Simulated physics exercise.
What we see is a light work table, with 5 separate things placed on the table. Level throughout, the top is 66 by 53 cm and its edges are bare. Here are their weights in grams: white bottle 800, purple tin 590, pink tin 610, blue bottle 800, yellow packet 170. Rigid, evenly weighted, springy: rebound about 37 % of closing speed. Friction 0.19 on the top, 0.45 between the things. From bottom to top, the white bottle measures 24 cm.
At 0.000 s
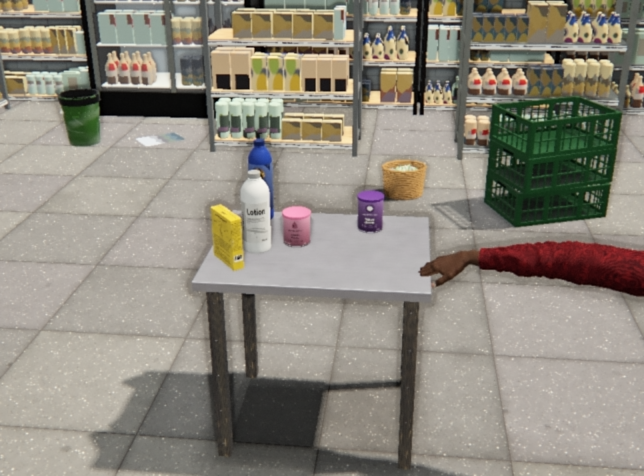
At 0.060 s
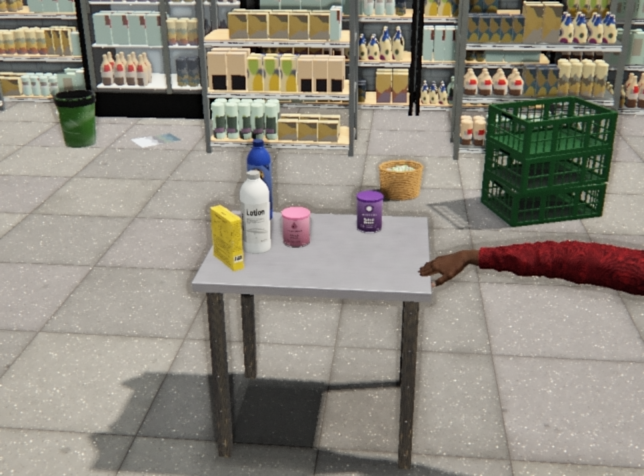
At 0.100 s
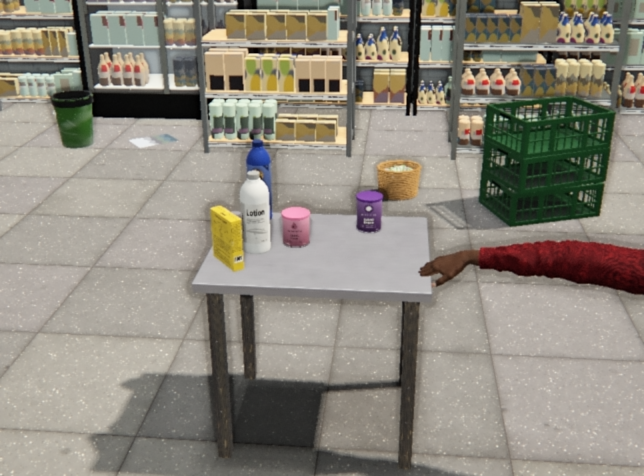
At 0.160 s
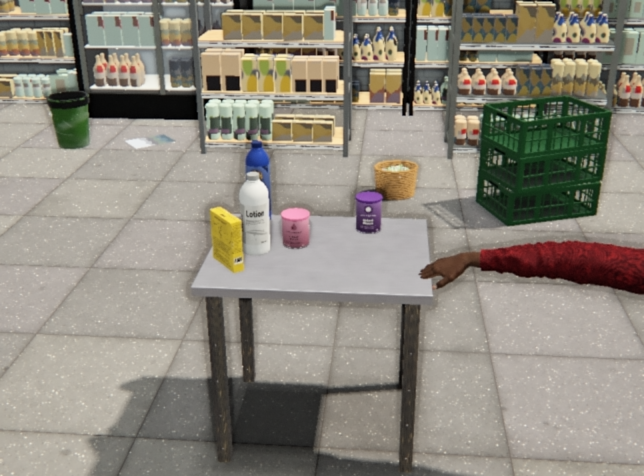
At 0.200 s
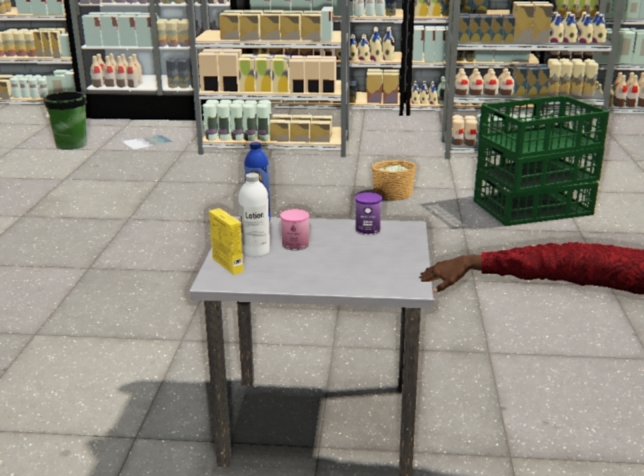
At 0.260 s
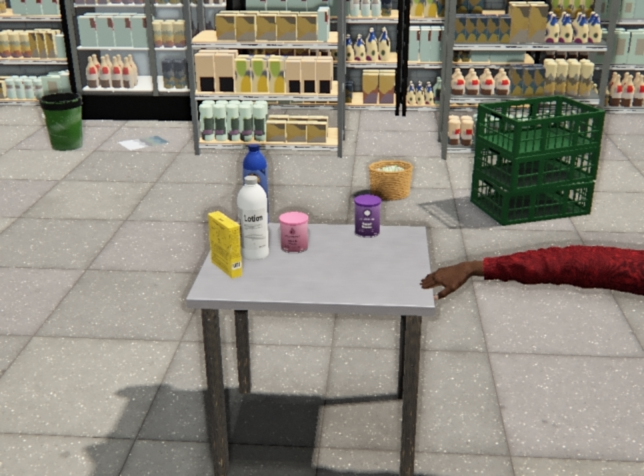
The video shows a red-sleeved arm with its hand at the right edge of a light table holding two bottles, two tins and a yellow packet in a shop; the table then shifts slightly toward the viewer, the items moving slightly too.
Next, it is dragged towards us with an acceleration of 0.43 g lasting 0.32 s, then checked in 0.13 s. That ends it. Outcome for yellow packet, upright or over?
Upright.
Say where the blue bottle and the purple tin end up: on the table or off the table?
At the end the blue bottle winds up past the limits and the purple tin winds up past the limits.
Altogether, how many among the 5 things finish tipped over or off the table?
Total: 2.
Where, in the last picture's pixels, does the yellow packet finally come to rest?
Around (208, 281).
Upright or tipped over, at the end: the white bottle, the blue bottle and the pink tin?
In the last frame the white bottle remains up, the blue bottle does not stay up and the pink tin remains up.
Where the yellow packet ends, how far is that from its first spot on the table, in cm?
Roughly 4 cm.
After 0.36 s, table shifted 19 cm; blue bottle now off the table; yellow packet slid 11 cm near (222, 251); white bottle slid 11 cm.
After 0.66 s, table shifted 30 cm; purple tin now off the table; yellow packet slid 6 cm near (210, 277); white bottle slid 6 cm.
After 0.86 s, table shifted 30 cm; yellow packet slid 4 cm near (209, 281); white bottle slid 4 cm.
By the end (1.2 s), off the table and tipped over, purple tin and blue bottle; the other 3 in place, give or take 5 cm. Seen from the same camera at the end, yellow packet near (209, 281).
